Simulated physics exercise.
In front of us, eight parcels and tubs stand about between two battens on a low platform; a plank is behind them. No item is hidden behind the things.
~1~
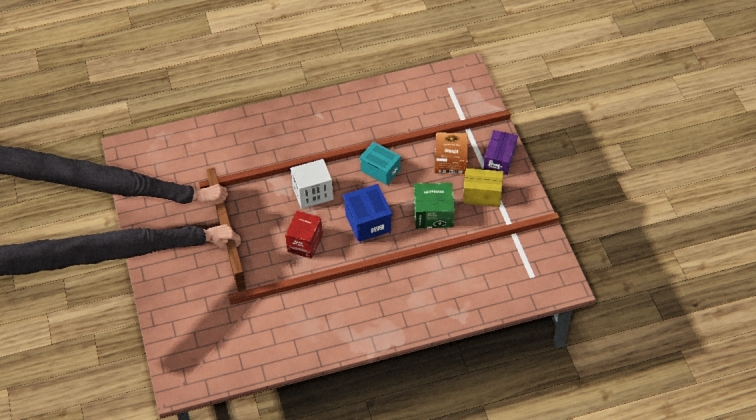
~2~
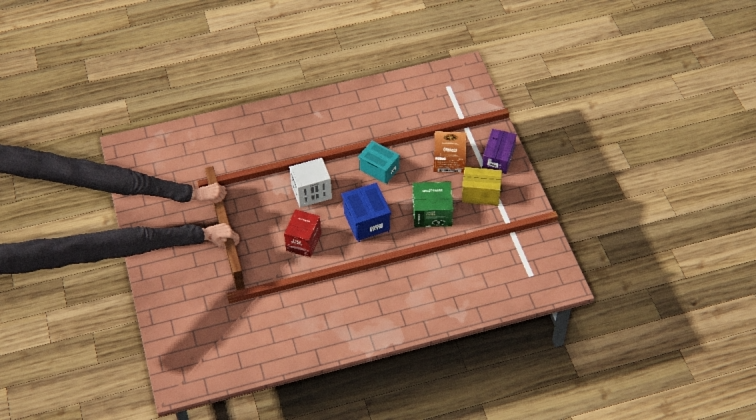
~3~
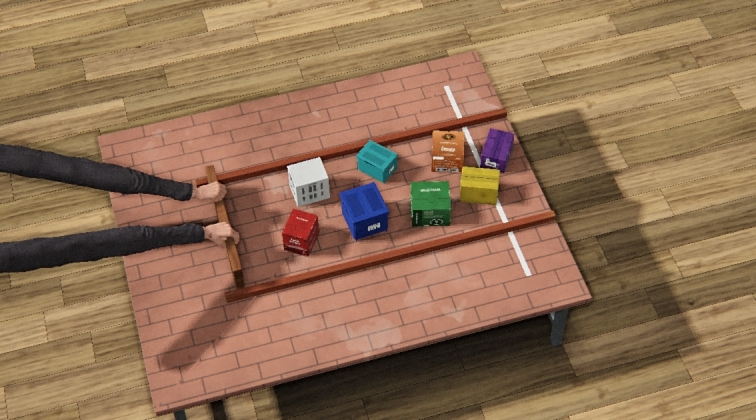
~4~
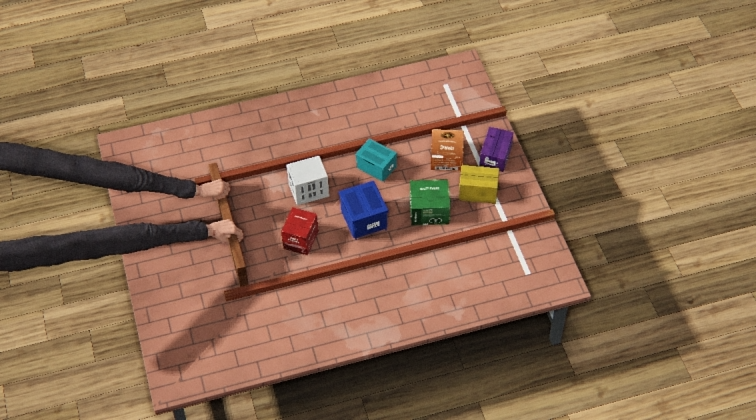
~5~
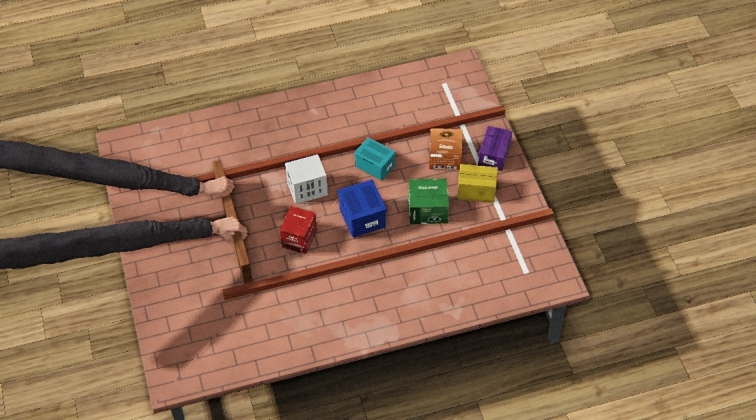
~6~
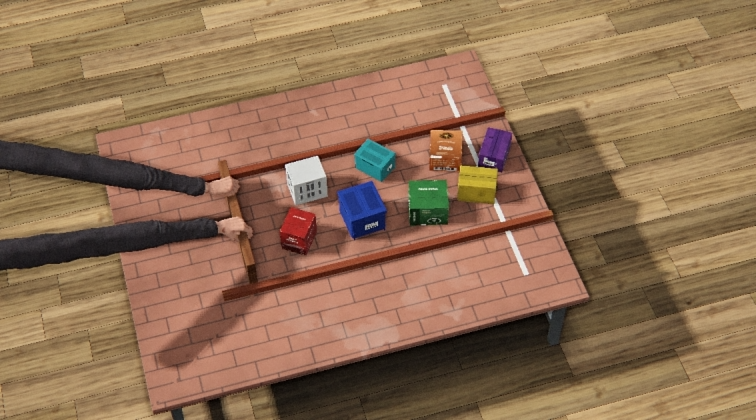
To begin with, two hands hold a plank at the left end of a brick-patterned platform, behind eight colourful boxes sitting between two reddish battens, near a white line. The hands then slide the plank a short way right toward the red and white boxes, while the boxes stay practically still.
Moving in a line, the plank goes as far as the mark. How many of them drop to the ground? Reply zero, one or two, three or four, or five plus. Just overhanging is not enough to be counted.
Three or four.
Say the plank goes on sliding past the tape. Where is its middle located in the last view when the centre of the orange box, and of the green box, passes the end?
I'd put it close to (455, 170), and close to (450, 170) for the other one.
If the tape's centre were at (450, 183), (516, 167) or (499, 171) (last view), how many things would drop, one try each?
2, 7, 6.
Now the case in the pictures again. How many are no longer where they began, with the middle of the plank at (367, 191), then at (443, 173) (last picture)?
At that stage 6; at the next, 8.
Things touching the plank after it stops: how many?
2 in contact.
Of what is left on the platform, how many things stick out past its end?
The count would be 2.
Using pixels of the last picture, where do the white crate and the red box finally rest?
In the last picture the white crate sits around (489, 138) and the red box around (501, 176).
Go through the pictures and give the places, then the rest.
Purple parcel (501, 153); yellow box (483, 188); orange box (451, 154); plank (226, 230); tape (489, 177), in the first frame.
Yellow box (482, 187); blue tote (367, 213), in the second frame.
Orange box (448, 152); red box (301, 233), in the third frame.
Purple parcel (496, 149); plank (229, 225), in the fourth frame.
Yellow box (477, 184); green box (428, 201), in the fifth frame.
Purple parcel (495, 150); yellow box (477, 185); orange box (446, 151); plank (238, 222); tape (483, 174), in the sixth frame.
A little later, none off yet; purple parcel at rest near (495, 150); yellow box at rest near (477, 185); orange box at rest near (446, 151).
Next, none off yet; purple parcel at rest near (495, 150); yellow box shifted about its own width near (500, 177); orange box at rest near (446, 151).
Later still, one off so far; purple parcel tilted a little near (528, 140); yellow box dropping near (559, 198); orange box shifted about its own width near (496, 137).
When it is over, the number that fall off is three or four; down, green box, orange box, yellow box and purple parcel.
